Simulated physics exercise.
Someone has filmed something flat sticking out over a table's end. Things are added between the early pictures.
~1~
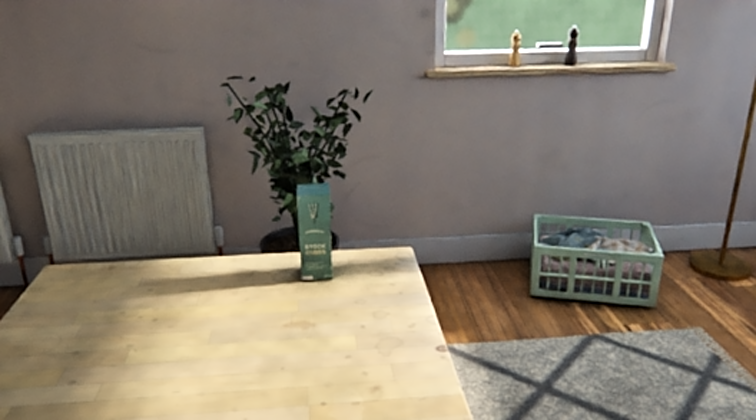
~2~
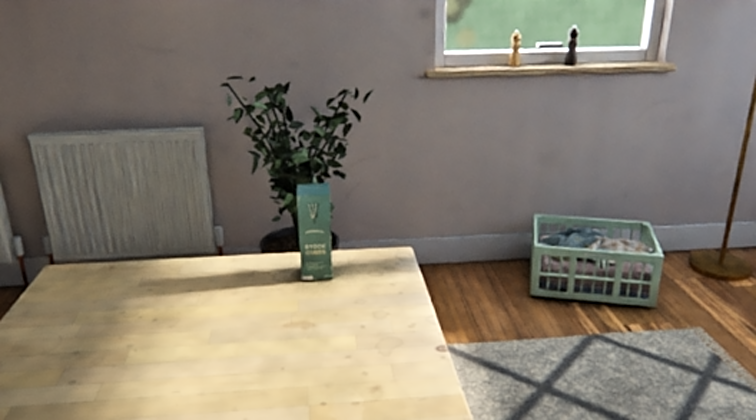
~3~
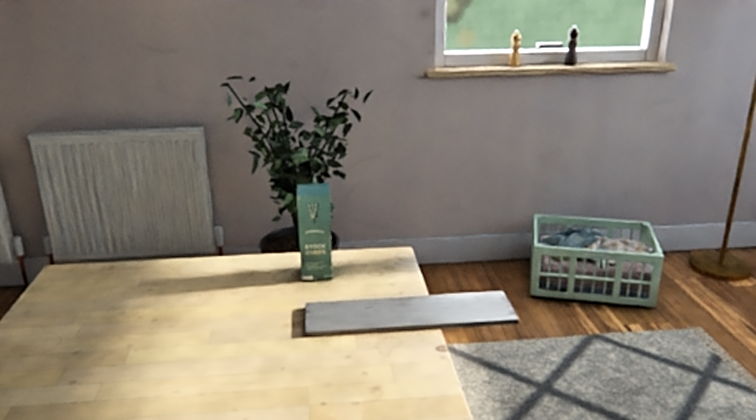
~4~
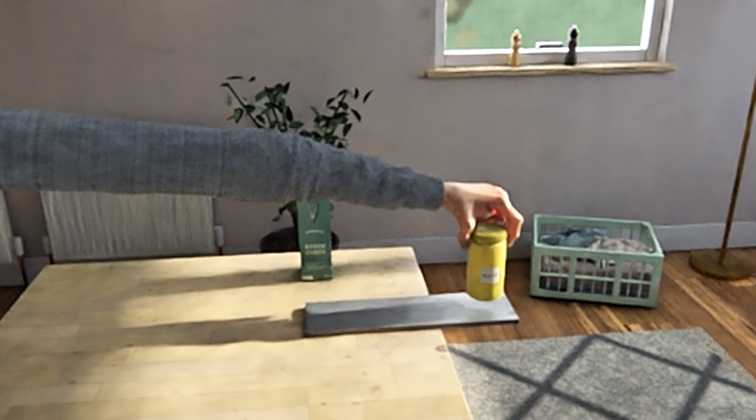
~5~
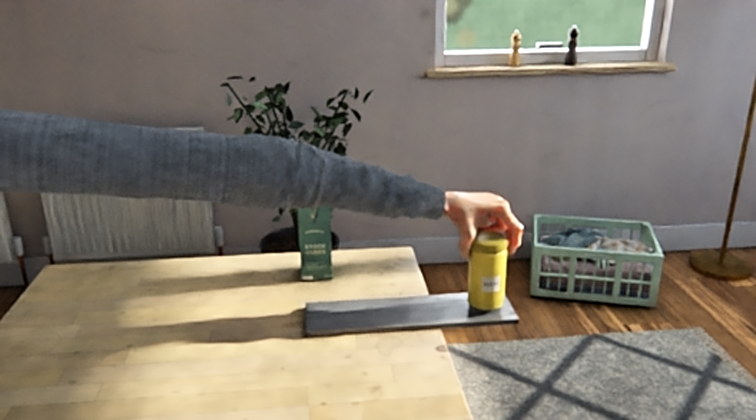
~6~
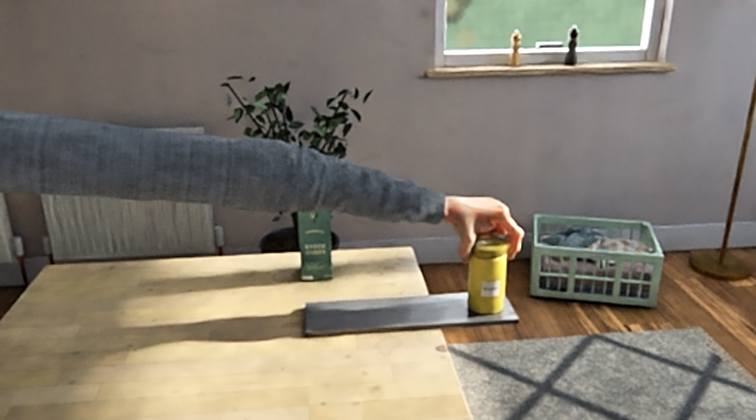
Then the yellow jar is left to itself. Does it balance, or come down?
The plank comes down.
Then, 0.50 s past the last view, grey plank and yellow jar now down on the floor or falling.
Then, 0.70 s past the last view, things are still on the move.
Finally, down on the floor or falling, grey plank and yellow jar; turquoise carton still in place. The plank tips off the edge.
